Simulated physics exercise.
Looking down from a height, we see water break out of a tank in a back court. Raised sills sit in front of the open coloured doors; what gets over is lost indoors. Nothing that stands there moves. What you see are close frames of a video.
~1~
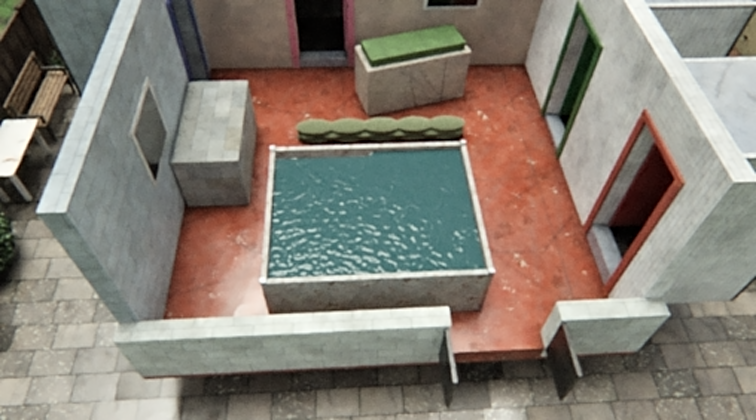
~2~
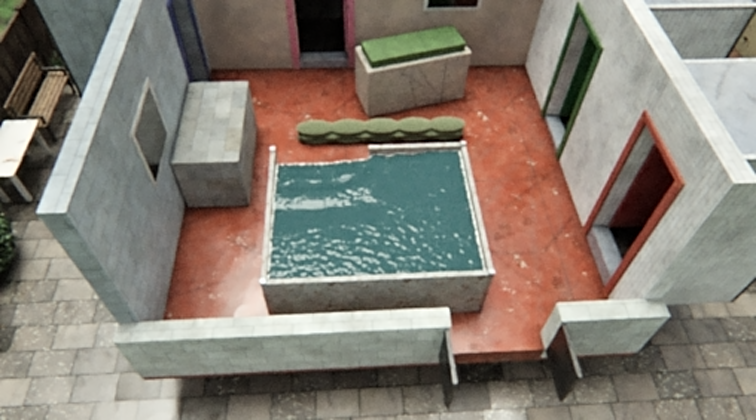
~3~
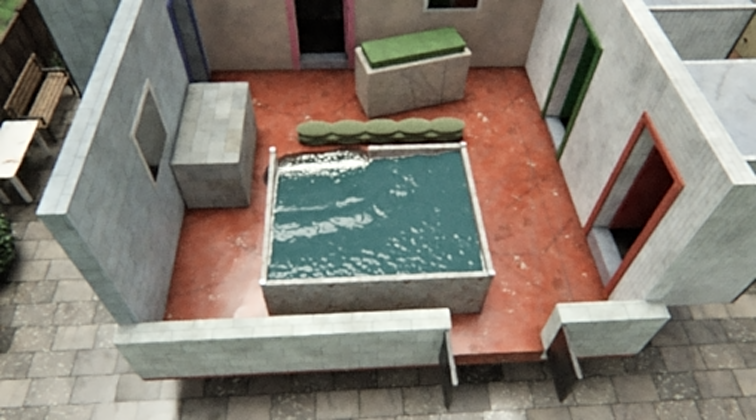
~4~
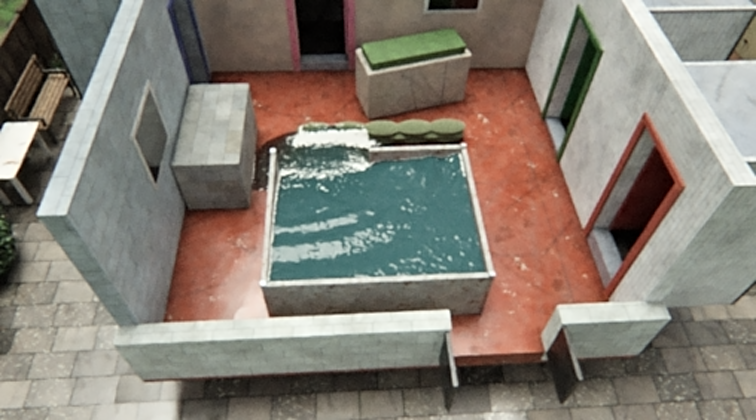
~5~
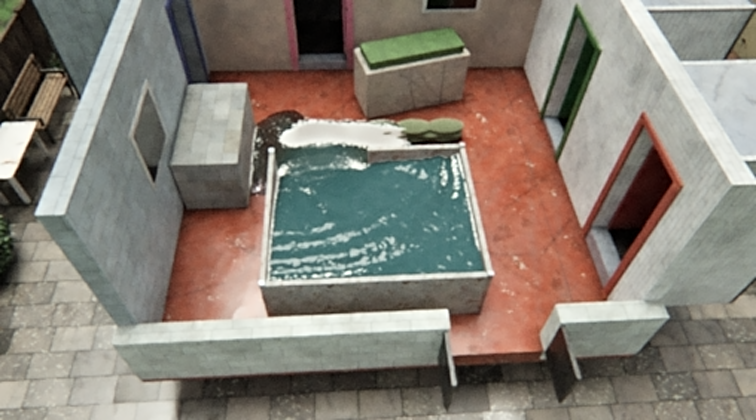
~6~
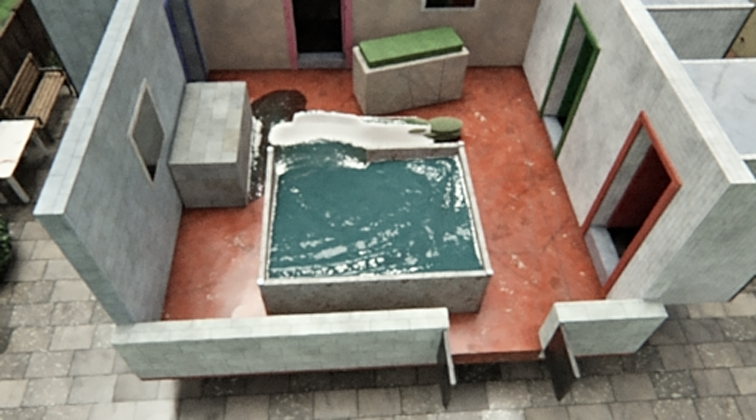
The video shows a walled courtyard with a red floor and a raised open tank of still water, which then ripples and pours over the far side, spreading white across the green hedge and wetting the floor behind.
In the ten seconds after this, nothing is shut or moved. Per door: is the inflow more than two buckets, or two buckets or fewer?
Blue door - more than two; red door - two or fewer; pink door - more than two; green door - more than two.
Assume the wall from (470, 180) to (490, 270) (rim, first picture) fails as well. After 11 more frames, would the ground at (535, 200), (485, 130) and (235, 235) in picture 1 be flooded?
Log: Point 1 inundated; point 2 inundated; point 3 unreached.
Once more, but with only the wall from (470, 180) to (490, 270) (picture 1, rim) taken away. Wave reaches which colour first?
Answer: The red one.
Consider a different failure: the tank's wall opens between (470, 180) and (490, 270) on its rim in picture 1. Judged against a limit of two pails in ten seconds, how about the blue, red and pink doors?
As I see it, the blue door overshoots, the red door overshoots and the pink door stays within limits.
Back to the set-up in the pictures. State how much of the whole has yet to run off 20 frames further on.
Roughly 94 parts in a hundred.
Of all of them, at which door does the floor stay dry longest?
That would be the red-painted one.
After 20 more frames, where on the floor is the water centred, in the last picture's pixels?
The centre of mass sits at about (357, 182).
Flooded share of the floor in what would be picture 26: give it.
About 80 per cent.
A moment on, water covers 40 % of the floor; the blue door wet at the sill, nothing in, the red door not reached, the pink door wet at the sill, nothing in, the green door wet at the sill, nothing in.
Next, water covers 60 % of the floor; the blue door under two buckets in, the red door wet at the sill, nothing in, the pink door over two buckets in, the green door under two buckets in.
Then, water covers 80 % of the floor; the blue door far over two buckets in, the red door wet at the sill, nothing in, the pink door far over two buckets in, the green door over two buckets in.
Later, water covers 95 % of the floor; the blue door far over two buckets in, the red door wet at the sill, nothing in, the pink door far over two buckets in, the green door far over two buckets in.
In the end, water covers 95 % of the floor; the blue door far over two buckets in, the red door wet at the sill, nothing in, the pink door far over two buckets in, the green door far over two buckets in.
